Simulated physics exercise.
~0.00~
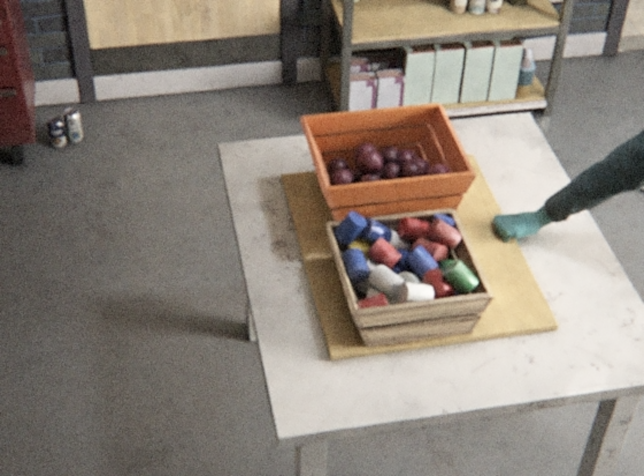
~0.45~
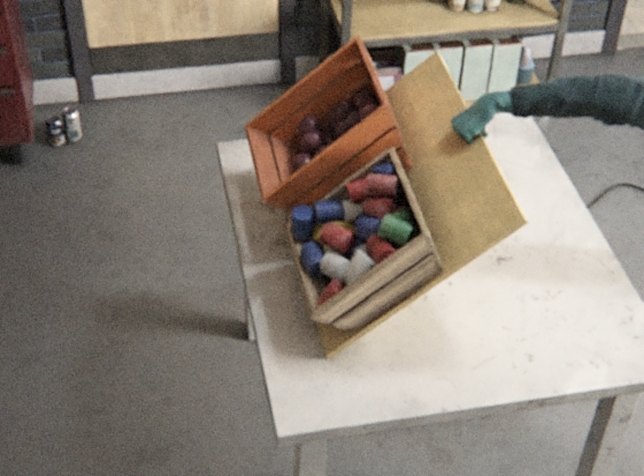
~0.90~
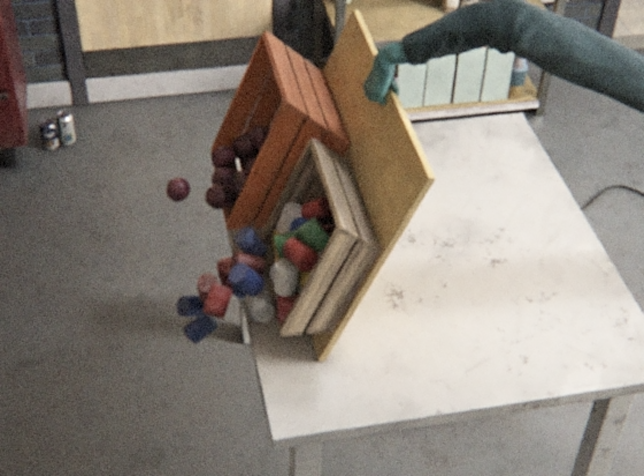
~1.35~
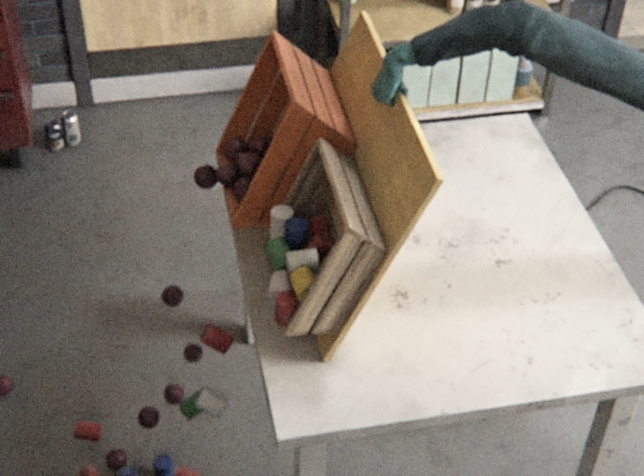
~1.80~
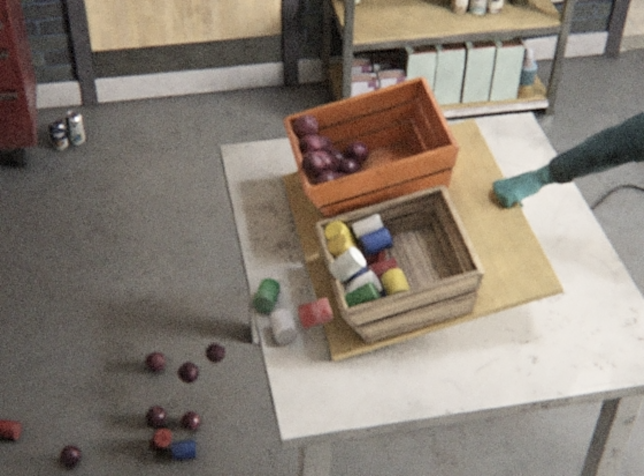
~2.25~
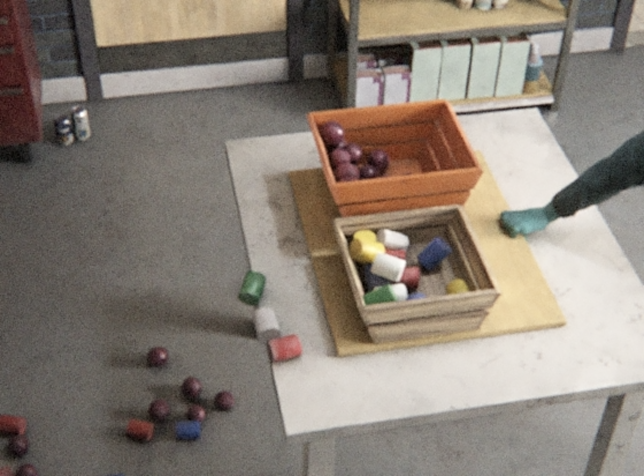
Board with two crates tipping left under a gloved hand, spilling some jars and red onions, then settling flat, both crates part-full.
